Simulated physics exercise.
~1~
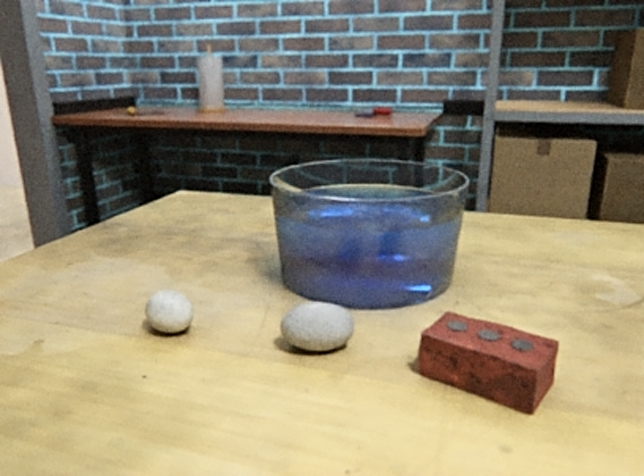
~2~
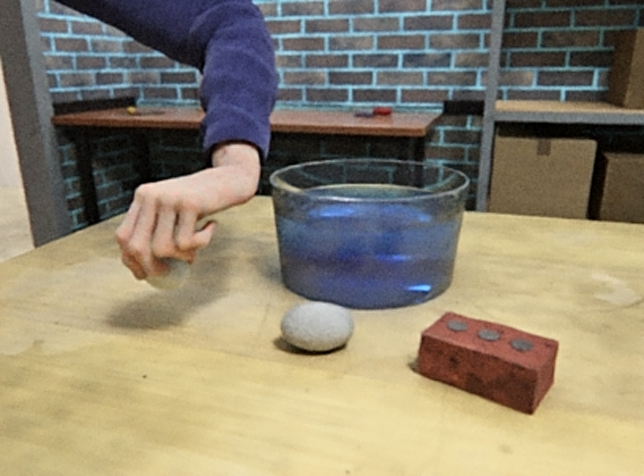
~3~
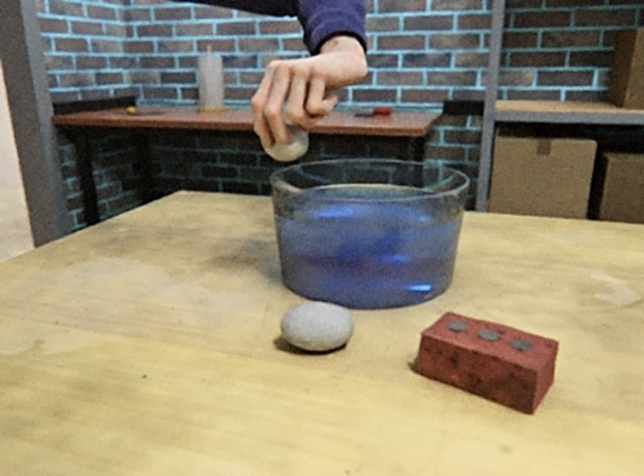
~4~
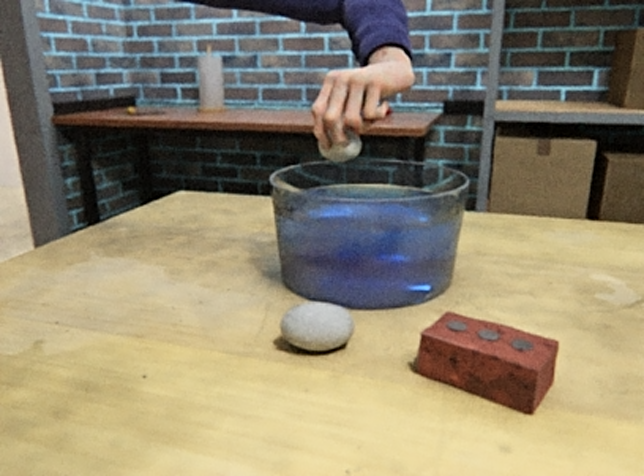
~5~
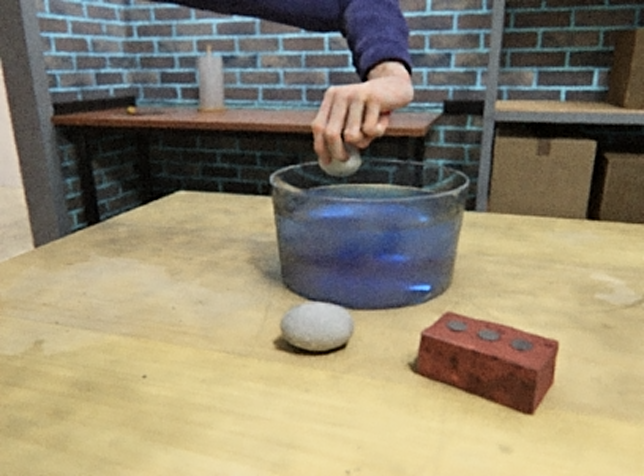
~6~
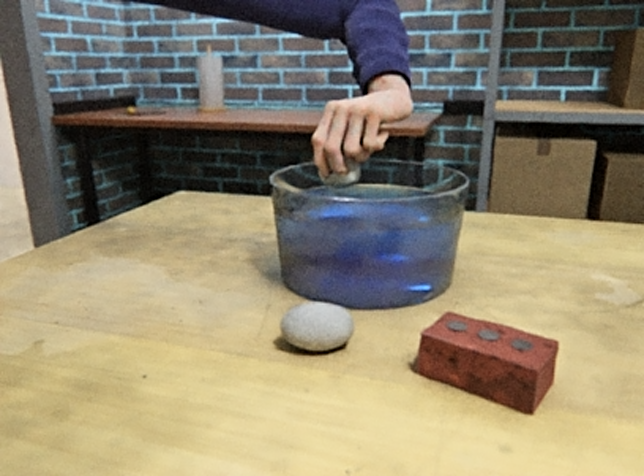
On a wooden table indoors, a hand picks up the egg left of a stone and brick piece, lowering it over a clear tub.
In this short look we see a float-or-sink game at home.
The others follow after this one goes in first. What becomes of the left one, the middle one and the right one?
Note: Left one heads down, middle one heads down, right one heads down.
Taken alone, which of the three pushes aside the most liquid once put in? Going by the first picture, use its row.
Observation: The item at the right end.
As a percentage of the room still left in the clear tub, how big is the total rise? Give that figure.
I'd put it near 26 in a hundred.
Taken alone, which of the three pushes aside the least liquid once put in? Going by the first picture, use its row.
Answer: The body at the left end.
Shortly, the egg ends at the bottom.
Then, the stone ends at the bottom.
At the finish, the piece of brick ends at the bottom; afloat, none of them.
